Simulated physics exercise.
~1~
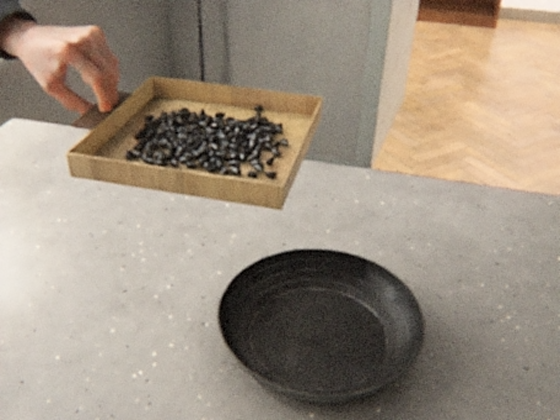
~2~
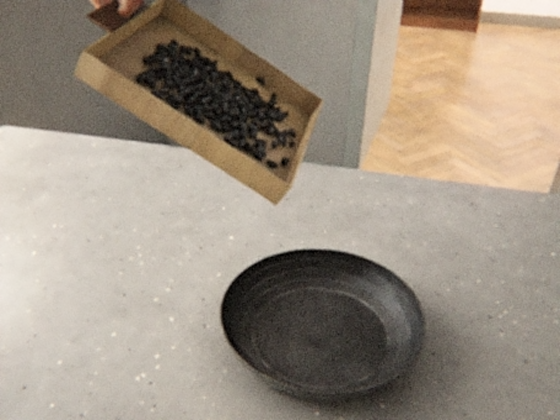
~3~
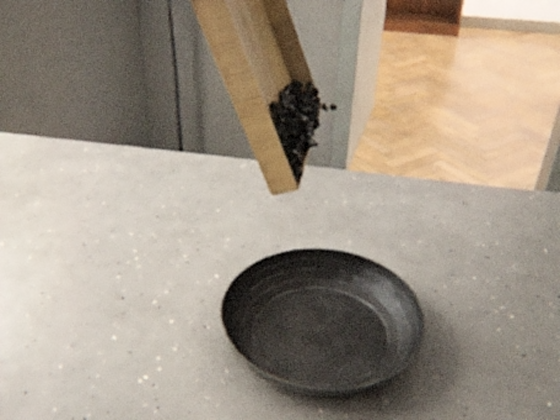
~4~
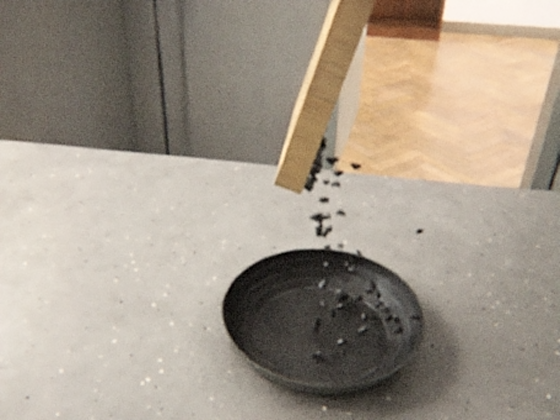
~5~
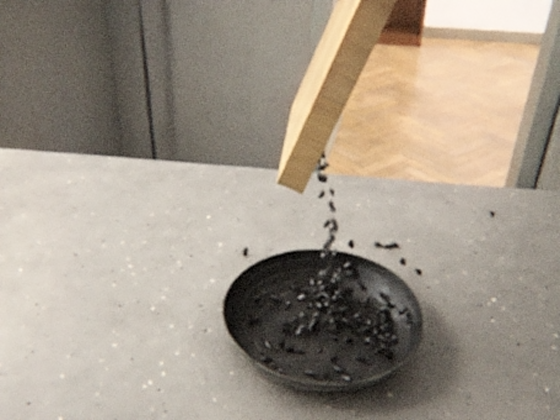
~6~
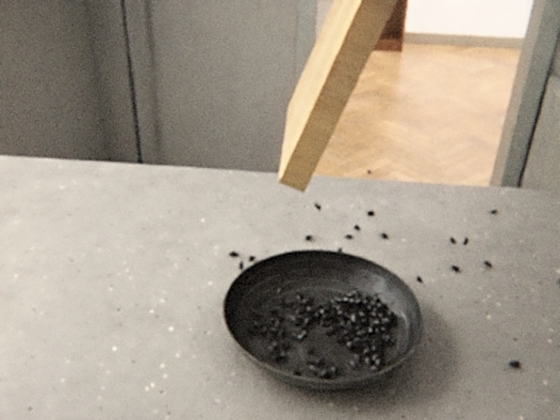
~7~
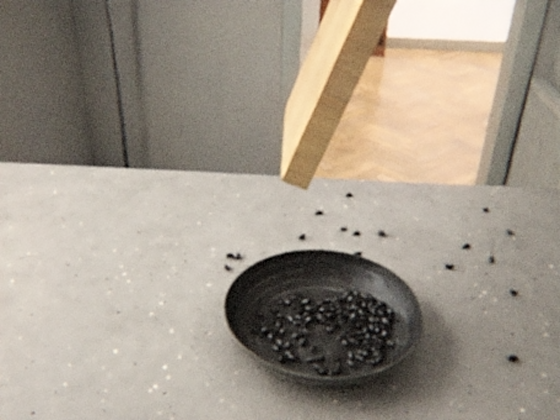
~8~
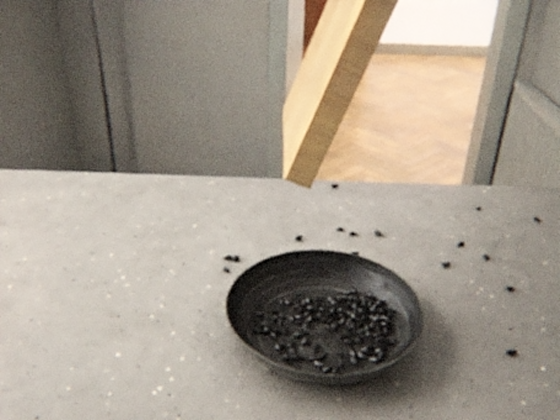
A speckled grey countertop is seen from above at an angle, with grey cabinet panels and a herringbone wood floor behind it, as the view drifts slightly sideways. A hand at the upper left holds a shallow, light wooden tray of glossy black beans above an empty, round black pan. The tray tips steeply down to the right, and the beans slide into a bunch at its lower end. They then pour down in a stream, some bouncing and scattering. The tray stays tilted as the flow stops, leaving most beans heaped in the pan and some strewn on the counter.
